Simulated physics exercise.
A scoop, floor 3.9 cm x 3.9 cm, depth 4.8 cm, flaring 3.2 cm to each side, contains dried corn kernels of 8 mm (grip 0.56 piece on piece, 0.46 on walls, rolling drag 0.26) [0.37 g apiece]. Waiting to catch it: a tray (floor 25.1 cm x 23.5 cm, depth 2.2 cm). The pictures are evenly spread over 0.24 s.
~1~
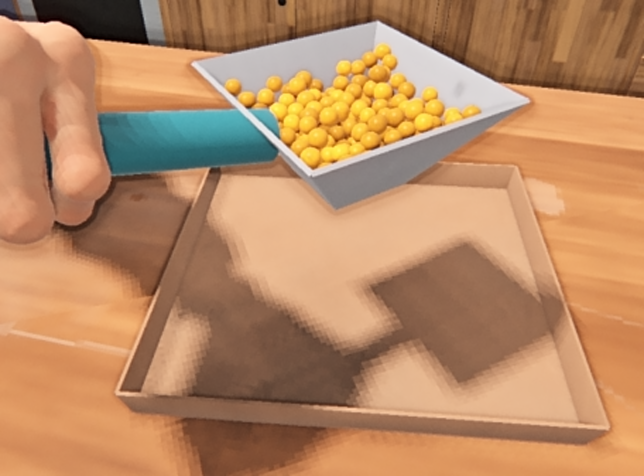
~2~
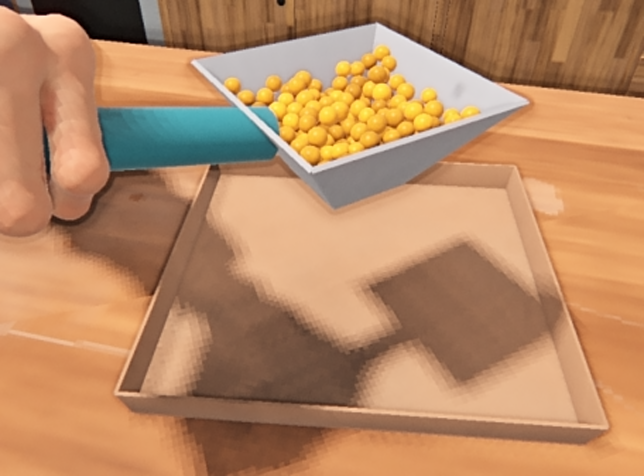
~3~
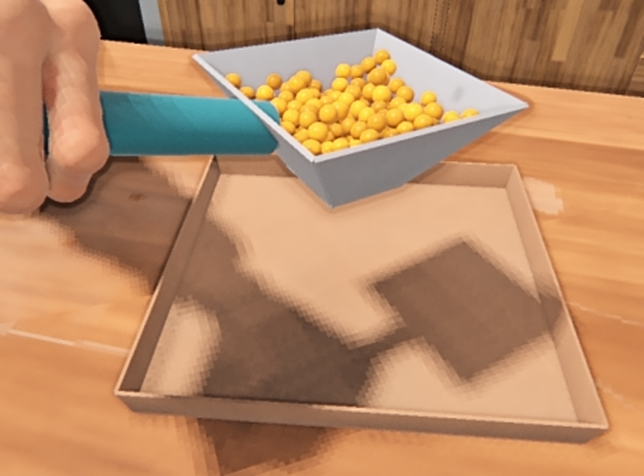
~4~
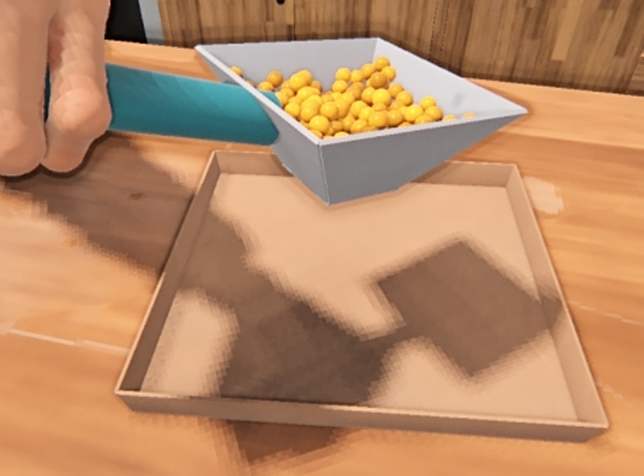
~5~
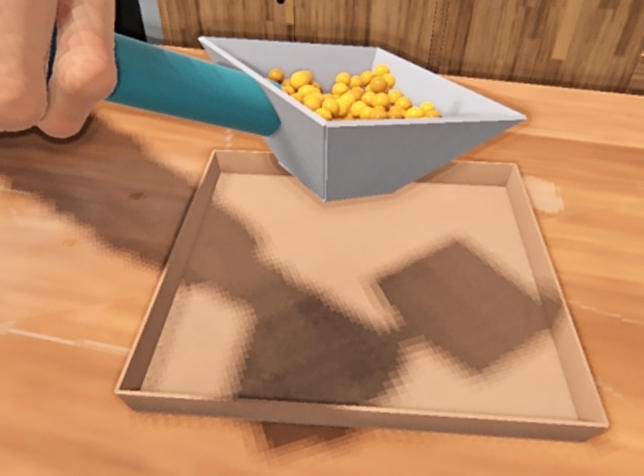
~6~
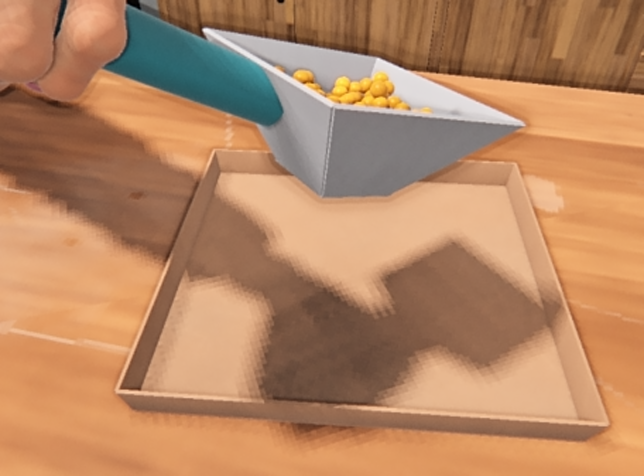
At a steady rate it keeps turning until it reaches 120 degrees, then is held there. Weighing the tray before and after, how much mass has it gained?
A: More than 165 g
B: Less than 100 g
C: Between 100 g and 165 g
Option B: Less than 100 g.
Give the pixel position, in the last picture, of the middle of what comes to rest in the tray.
Close to pixel (385, 274) of the final picture.
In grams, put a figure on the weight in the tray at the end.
Around 80 g.
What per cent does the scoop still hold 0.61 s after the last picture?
About 65 per cent.
Then, 0.33 s after the last picture, tilt 57 degrees; 0 g in the tray, scoop holds 100 %.
Then, 0.61 s after the last picture, tilt 88 degrees; 10 g in the tray, scoop holds 65 %.
Then, 0.87 s after the last picture, tilt 116 degrees; 85 g in the tray, scoop holds 0 %.
Then, 1.11 s after the last picture, tilt 120 degrees; 85 g in the tray, scoop holds 0 %.
In the end, 85 g in the tray, scoop holds 0 %.
